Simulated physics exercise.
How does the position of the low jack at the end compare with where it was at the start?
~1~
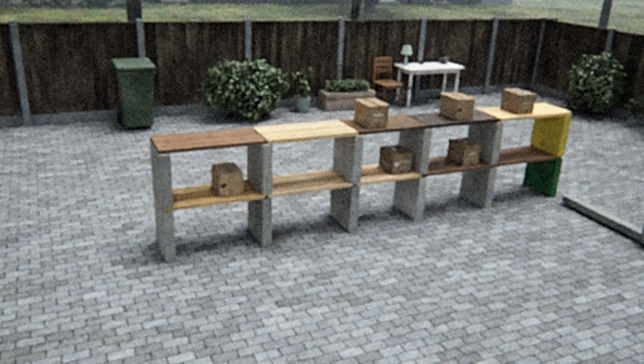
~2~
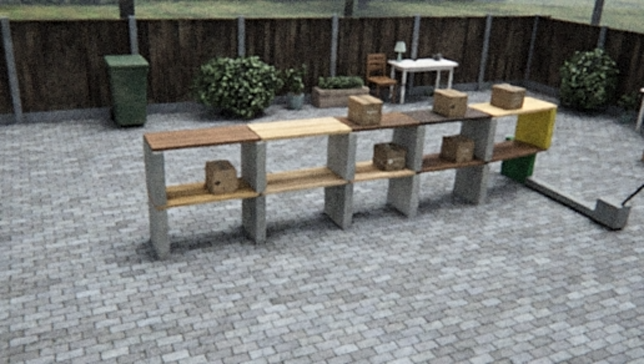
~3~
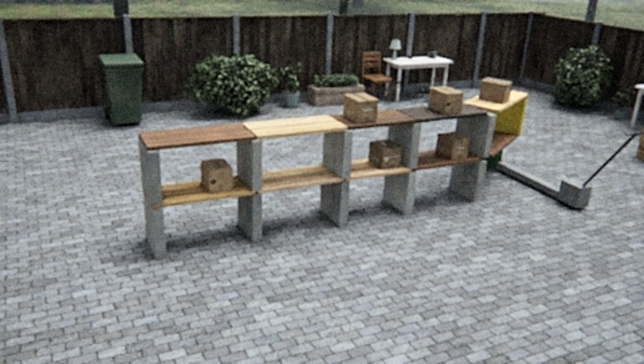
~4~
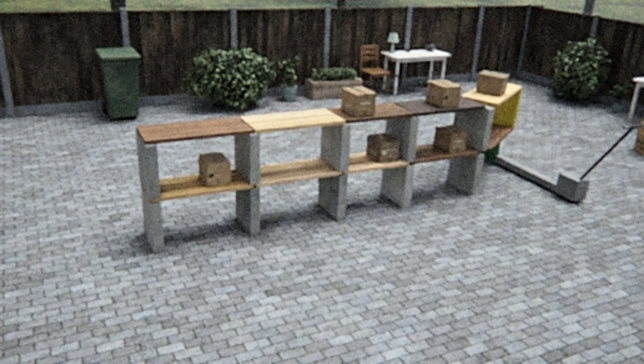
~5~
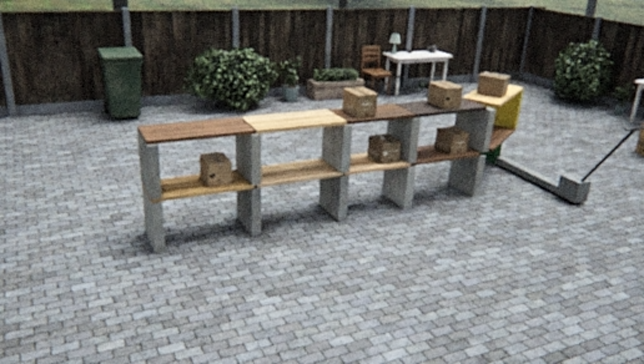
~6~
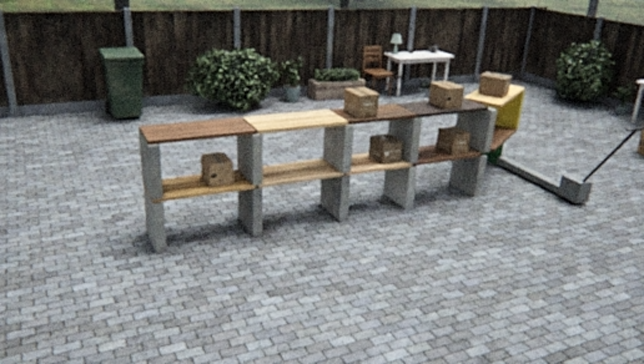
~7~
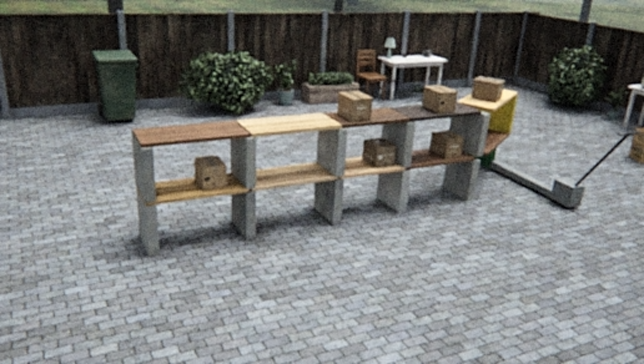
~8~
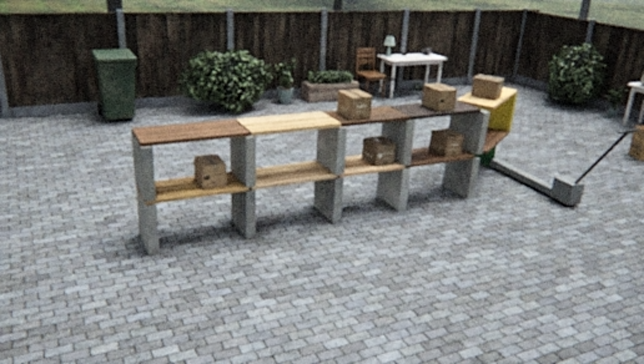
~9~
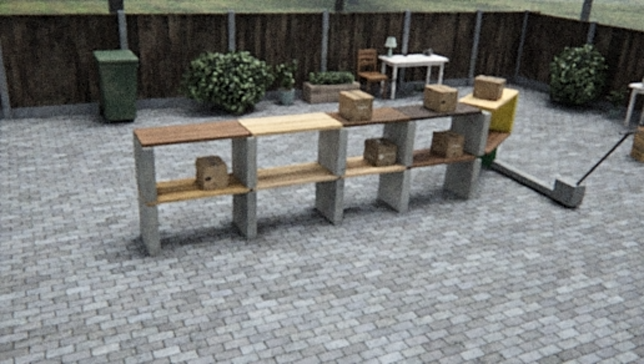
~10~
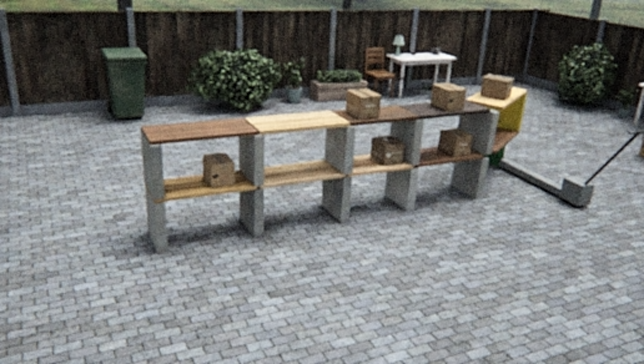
At the start the jack was farther out at the right edge of the view. By the end it had moved left and a little farther back, and rested with its bar reaching the foot of the rack's right end.
